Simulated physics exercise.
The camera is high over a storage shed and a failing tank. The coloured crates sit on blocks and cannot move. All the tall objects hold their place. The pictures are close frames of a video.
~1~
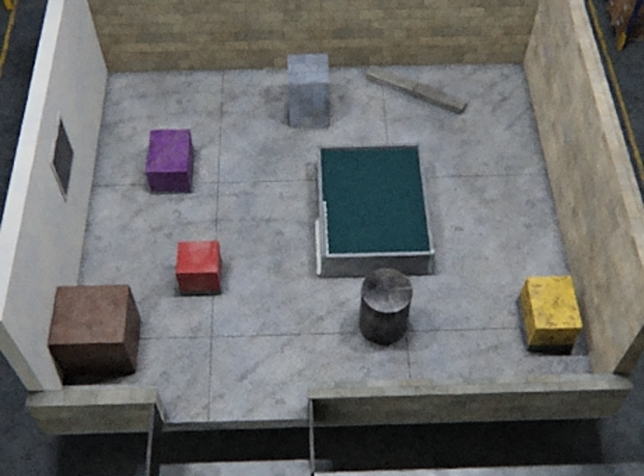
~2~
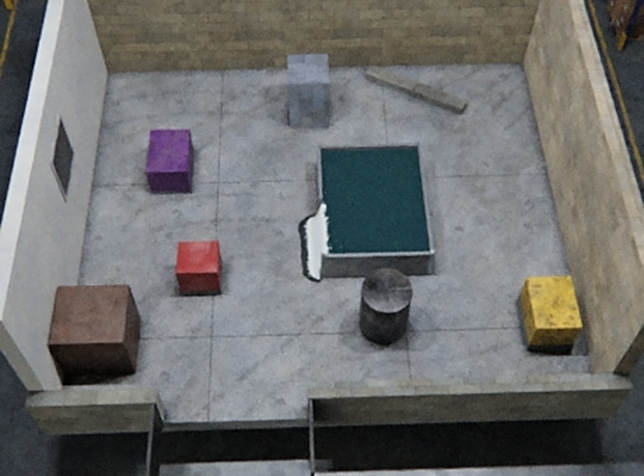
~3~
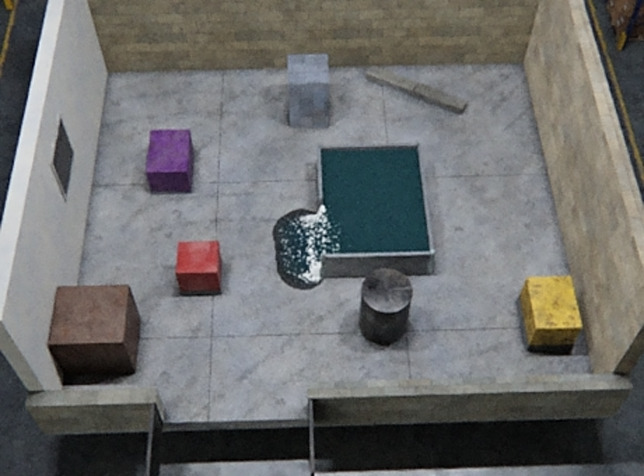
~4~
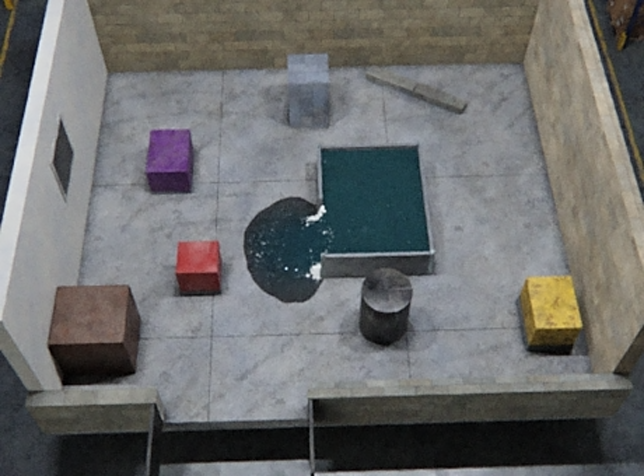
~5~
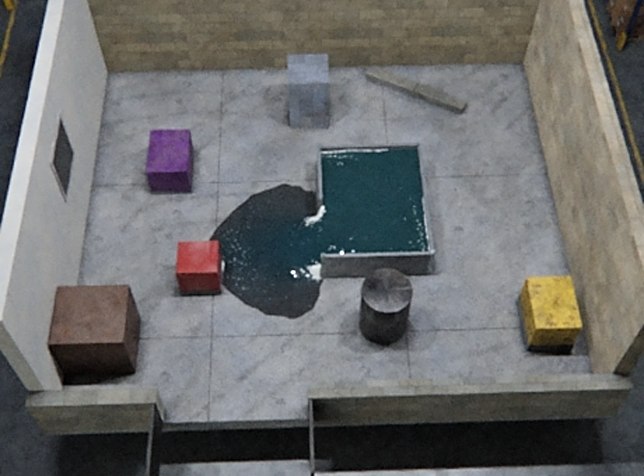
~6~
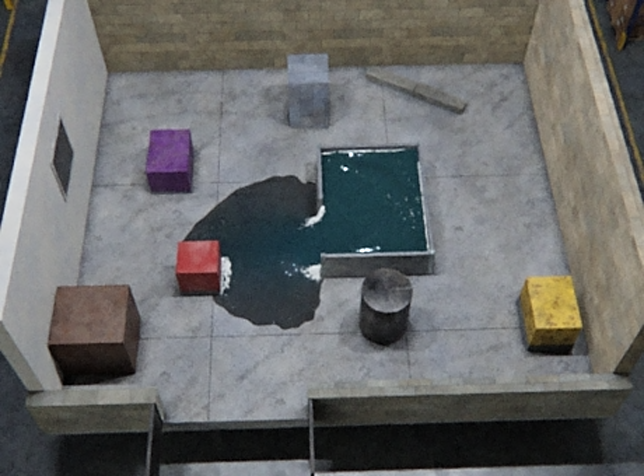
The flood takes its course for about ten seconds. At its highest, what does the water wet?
In the end: The yellow crate stays dry; the red crate gets wet; the purple crate gets wet.
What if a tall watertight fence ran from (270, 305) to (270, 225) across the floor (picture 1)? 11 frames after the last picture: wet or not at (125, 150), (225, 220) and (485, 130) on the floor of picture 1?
One after the other: Dry, not flooded, not flooded.
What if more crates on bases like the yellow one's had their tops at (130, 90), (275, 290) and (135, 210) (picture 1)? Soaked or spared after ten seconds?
As listed: Escapes it, is wetted, is soaked.
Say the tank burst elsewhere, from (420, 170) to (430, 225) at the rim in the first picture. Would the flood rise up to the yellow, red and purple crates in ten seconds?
Then: The yellow one takes water; the red one is spared; the purple one is spared.
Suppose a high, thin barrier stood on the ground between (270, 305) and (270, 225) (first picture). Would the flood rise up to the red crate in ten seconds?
The red crate escapes it.
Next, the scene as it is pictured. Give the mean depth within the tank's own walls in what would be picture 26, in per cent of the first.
I make it 40 per cent.
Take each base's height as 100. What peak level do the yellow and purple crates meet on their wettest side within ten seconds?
About 0 and 290 per cent.
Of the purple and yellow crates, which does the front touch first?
It is the crate marked purple.
A moment on, water covers 15 % of the floor; the yellow crate not reached, the red crate water round its plinth, the purple crate water round its plinth.
Next, water covers 25 % of the floor; the yellow crate not reached, the red crate water round its plinth, the purple crate water round its plinth.
Then, water covers 35 % of the floor; the yellow crate not reached, the red crate water round its plinth, the purple crate water round its plinth.
Later, water covers 45 % of the floor; the yellow crate not reached, the red crate water round its plinth, the purple crate water round its plinth.
In the end, water covers 60 % of the floor; the yellow crate stayed above the water, the red crate was topped, the purple crate was topped.
